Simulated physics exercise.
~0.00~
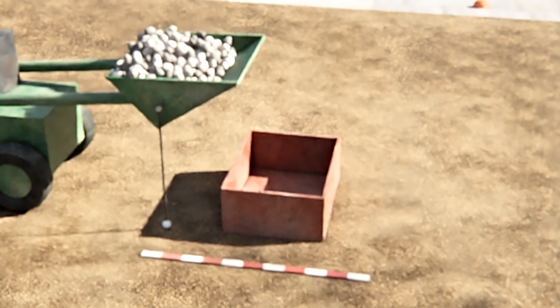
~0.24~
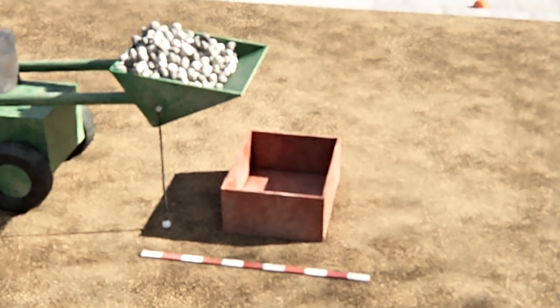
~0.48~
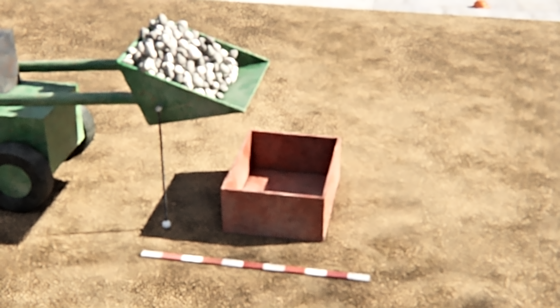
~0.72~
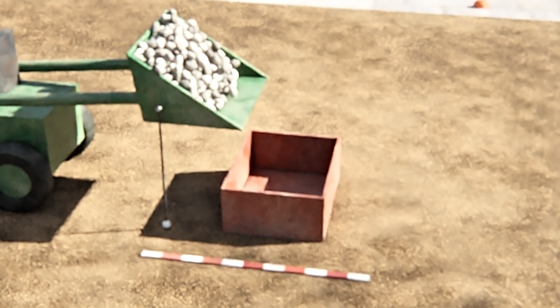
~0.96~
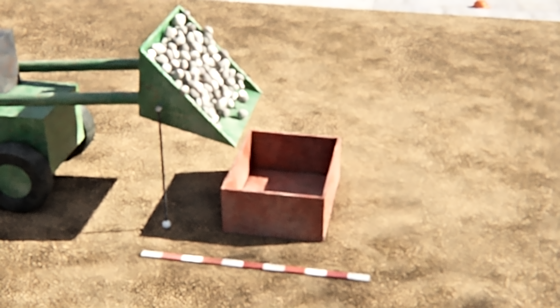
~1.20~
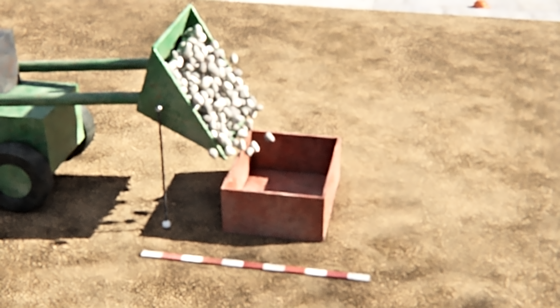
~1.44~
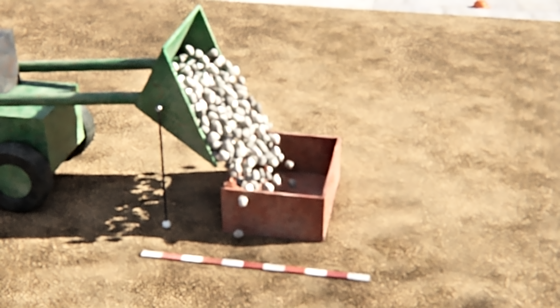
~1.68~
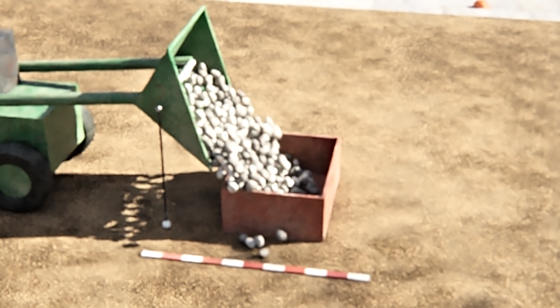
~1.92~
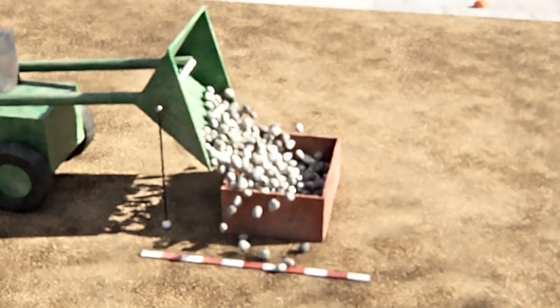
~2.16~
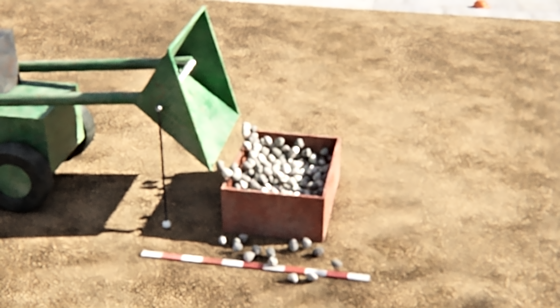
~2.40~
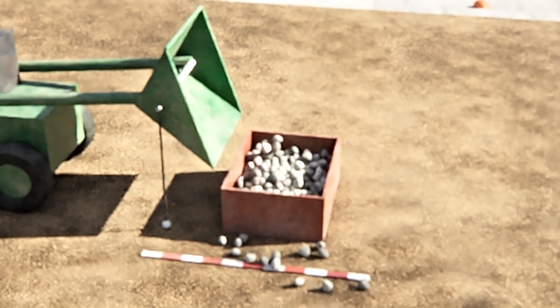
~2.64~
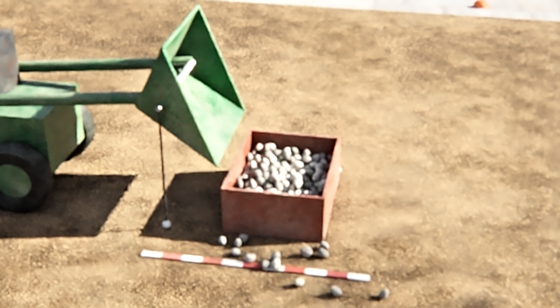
A green loader at the left holds a bucket heaped with pale, rounded stones beside an open rust-red bin on sunlit brown dirt, seen from above and to one side. A red-and-white striped pole lies in front of the bin, and a small white ball hangs below the bucket. The bucket tips forward to the right, and the stones slide to its lip, then pour down into the bin. A few tumble over the near side and roll across the pole. The bucket ends empty and steeply tilted, with most stones in the bin and several scattered on the ground.
